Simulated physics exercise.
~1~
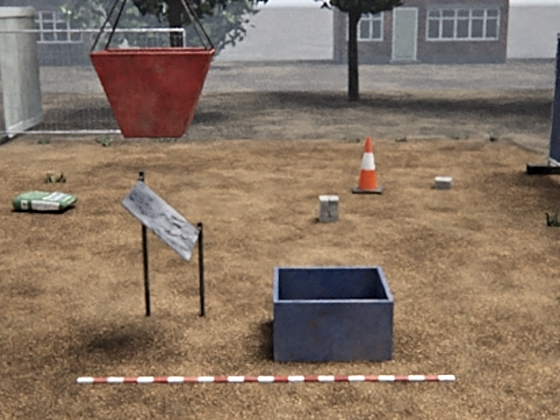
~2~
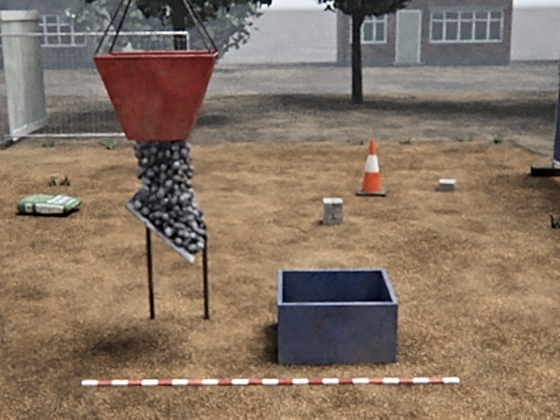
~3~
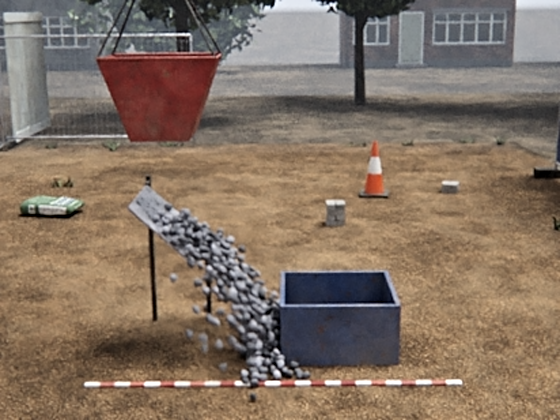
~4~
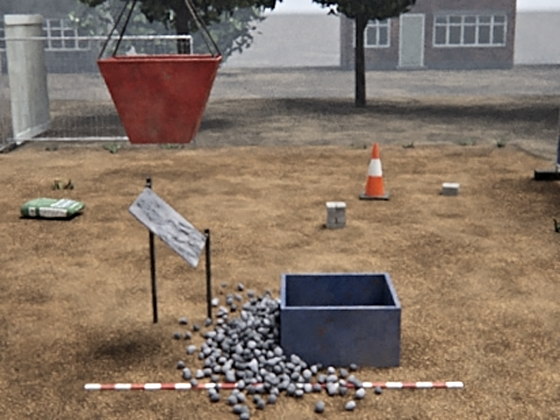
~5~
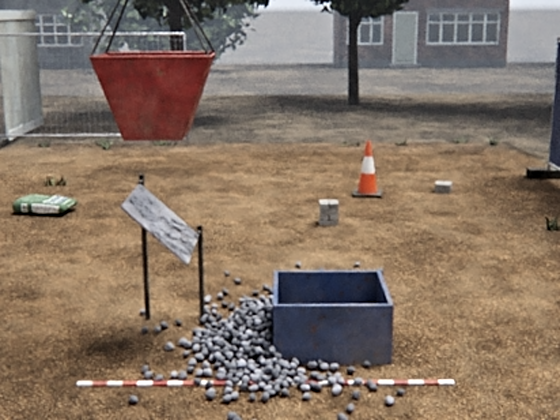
On a dirt yard, stones drop from a red skip, slide down a slope and miss the bin.
